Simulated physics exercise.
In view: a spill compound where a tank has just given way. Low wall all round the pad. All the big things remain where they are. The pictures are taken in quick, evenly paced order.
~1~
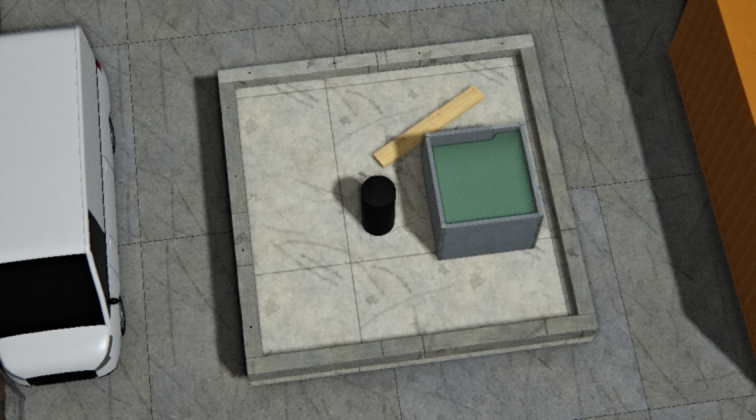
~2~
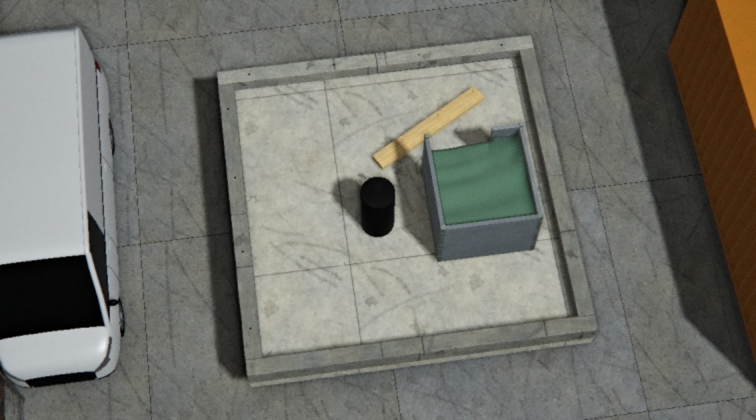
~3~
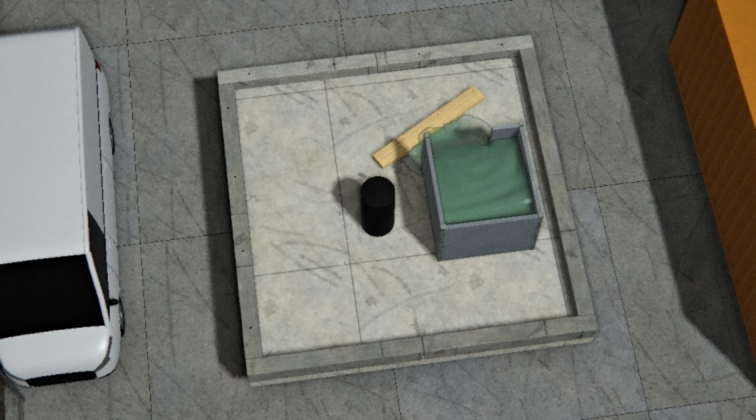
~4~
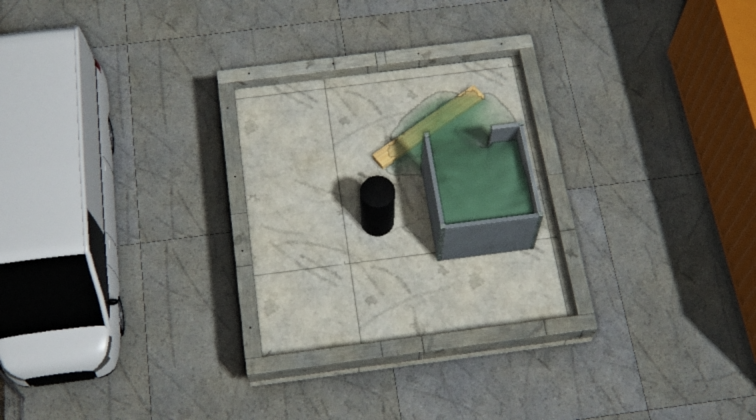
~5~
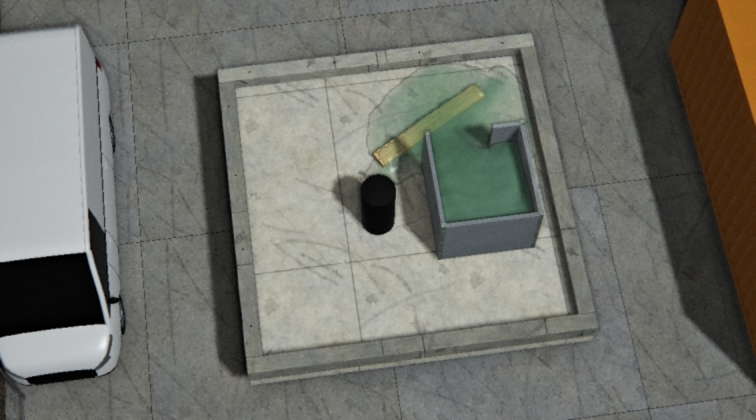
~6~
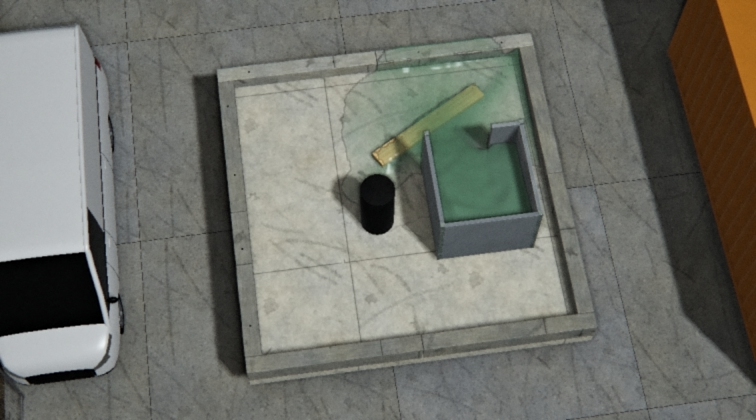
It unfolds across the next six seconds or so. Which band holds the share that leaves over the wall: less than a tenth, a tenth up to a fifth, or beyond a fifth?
Outflow sits between a tenth and a fifth.
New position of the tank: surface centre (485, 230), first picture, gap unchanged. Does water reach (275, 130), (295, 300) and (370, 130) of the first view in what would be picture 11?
Readings in order: Inundated / unwetted / inundated.
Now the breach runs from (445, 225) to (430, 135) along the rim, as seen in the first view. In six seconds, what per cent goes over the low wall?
10 per cent.
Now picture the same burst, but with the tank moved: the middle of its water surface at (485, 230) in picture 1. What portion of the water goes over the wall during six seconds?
Estimated share: Around 10 %.
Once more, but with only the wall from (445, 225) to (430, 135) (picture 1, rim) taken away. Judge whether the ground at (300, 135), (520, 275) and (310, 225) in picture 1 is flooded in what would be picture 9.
Going through them in order gives waterlogged, still bare, waterlogged.
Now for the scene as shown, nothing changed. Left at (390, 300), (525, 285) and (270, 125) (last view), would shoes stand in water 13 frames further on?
First spot high and dry, second spot high and dry, third spot swamped.
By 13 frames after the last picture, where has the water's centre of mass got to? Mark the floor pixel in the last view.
Roughly (418, 149).
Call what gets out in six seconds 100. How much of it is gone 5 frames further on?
Close to 25 out of every hundred.
A moment on, water covers 30 % of the floor; the low wall has let 2 % over.
Next, water covers 40 % of the floor; the low wall has let 4 % over.
Then, water covers 50 % of the floor; the low wall has let 13 % over.
Later, water covers 65 % of the floor; the low wall has let 14 % over.
In the end, water covers 75 % of the floor; the low wall has let 14 % over.
